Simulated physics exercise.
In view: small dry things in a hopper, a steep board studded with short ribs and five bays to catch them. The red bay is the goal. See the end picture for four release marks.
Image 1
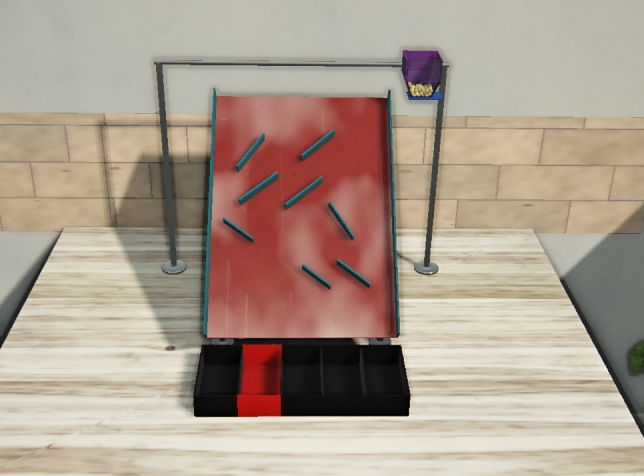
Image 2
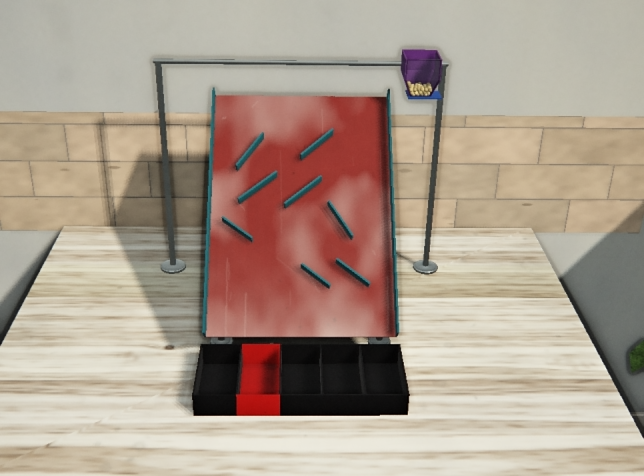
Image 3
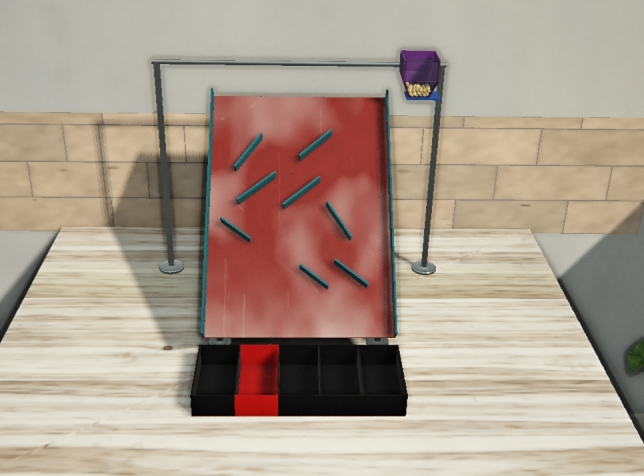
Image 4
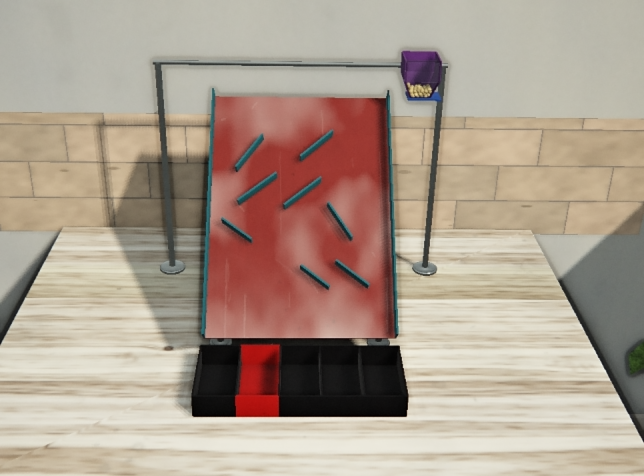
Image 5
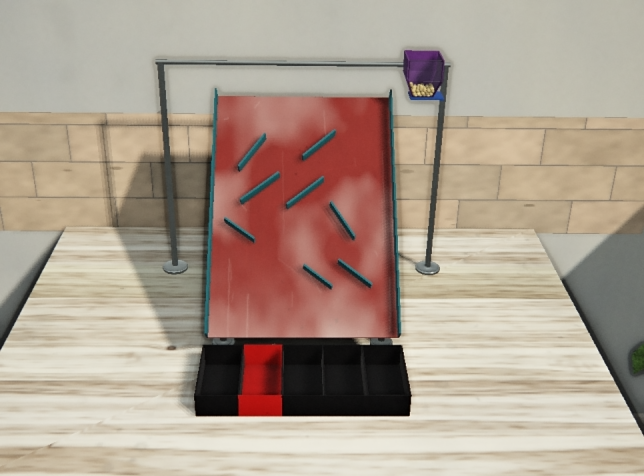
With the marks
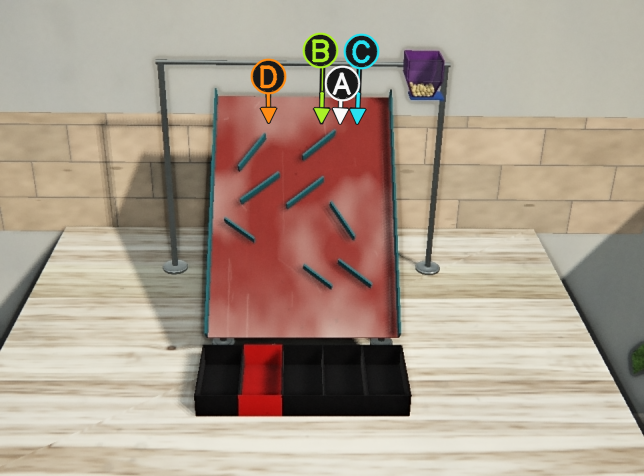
On a pale wooden tabletop before a tiled wall, a steep red board studded with short dark ribs stands above five bays, the second from the left red. A purple hopper of small pale pieces stays at the upper right throughout, and nothing moves apart from a slight sway of the view.
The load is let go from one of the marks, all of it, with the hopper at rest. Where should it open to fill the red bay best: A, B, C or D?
Mark B does it best.
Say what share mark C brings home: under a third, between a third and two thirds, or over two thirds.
Under a third.
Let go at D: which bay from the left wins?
The first.
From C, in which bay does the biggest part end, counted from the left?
It is the fifth one.
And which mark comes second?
Mark D.
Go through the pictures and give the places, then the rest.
The first picture shows hopper at (420, 90), soya beans, door shut.
The second picture shows ribs (236, 165) to (263, 132), (301, 154) to (333, 129), (238, 199) to (277, 171).
The third picture shows ribs (283, 204) to (320, 176), (221, 217) to (250, 238), (327, 201) to (351, 236).
The fourth picture shows ribs (301, 265) to (329, 286), (336, 260) to (369, 285).
The fifth picture shows red bay at (260, 404), number 2 of 5 from the left.
On the marked copy, mark A meets the board at (340, 118); mark B meets the board at (321, 117); mark C meets the board at (357, 118); mark D meets the board at (268, 117).
For mark A, a small part in the red bay, most in other bays.
For mark B, about half in the red bay, about half in other bays.
For mark C, a stray few in the red bay, nearly all in other bays.
For mark D, about a quarter in the red bay, about two thirds in other bays, a small part outside the box.
